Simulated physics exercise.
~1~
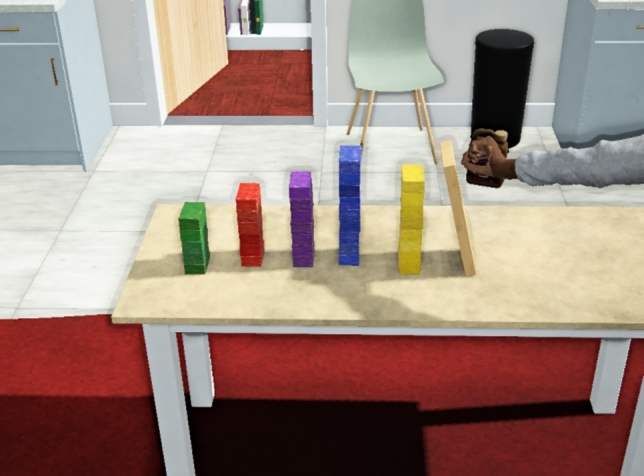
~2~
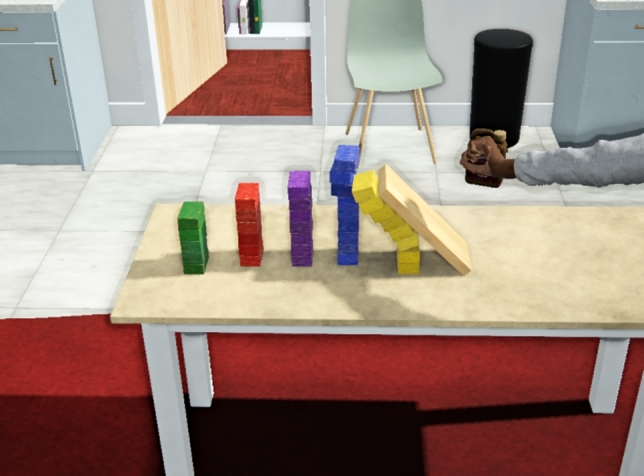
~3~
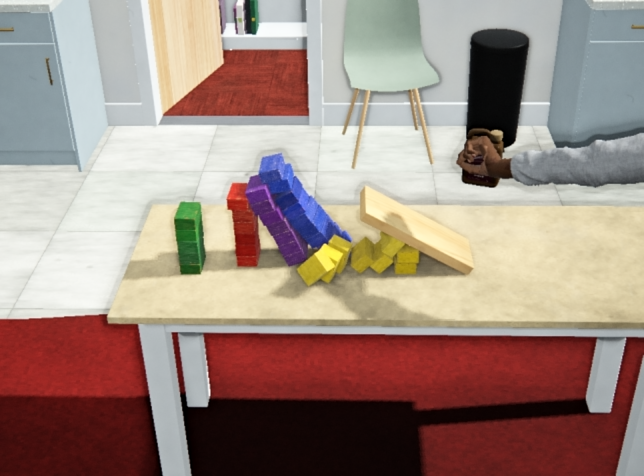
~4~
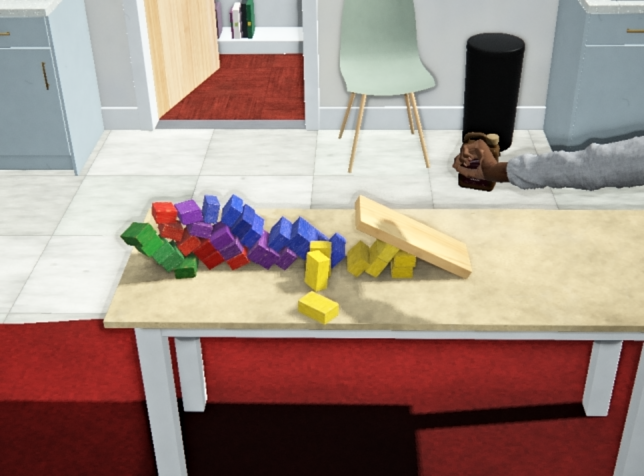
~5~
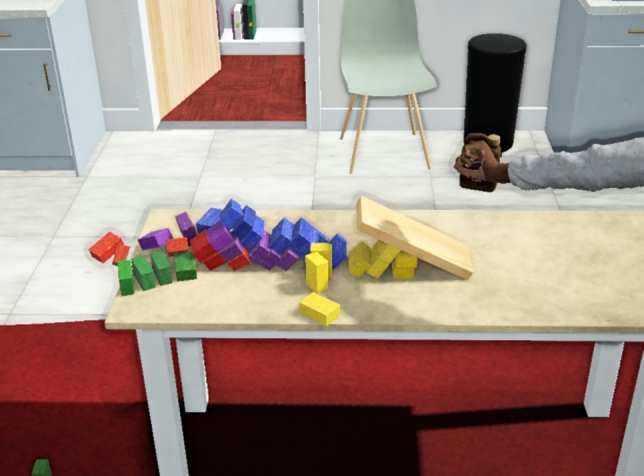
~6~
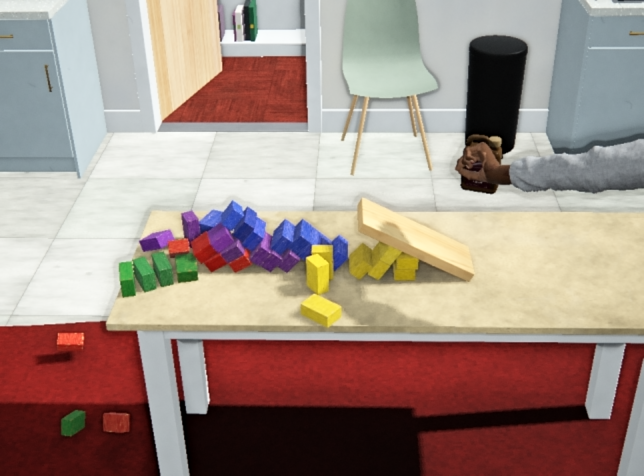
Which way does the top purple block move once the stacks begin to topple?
The top purple block moves to the left as its stack tips over toward the red one.
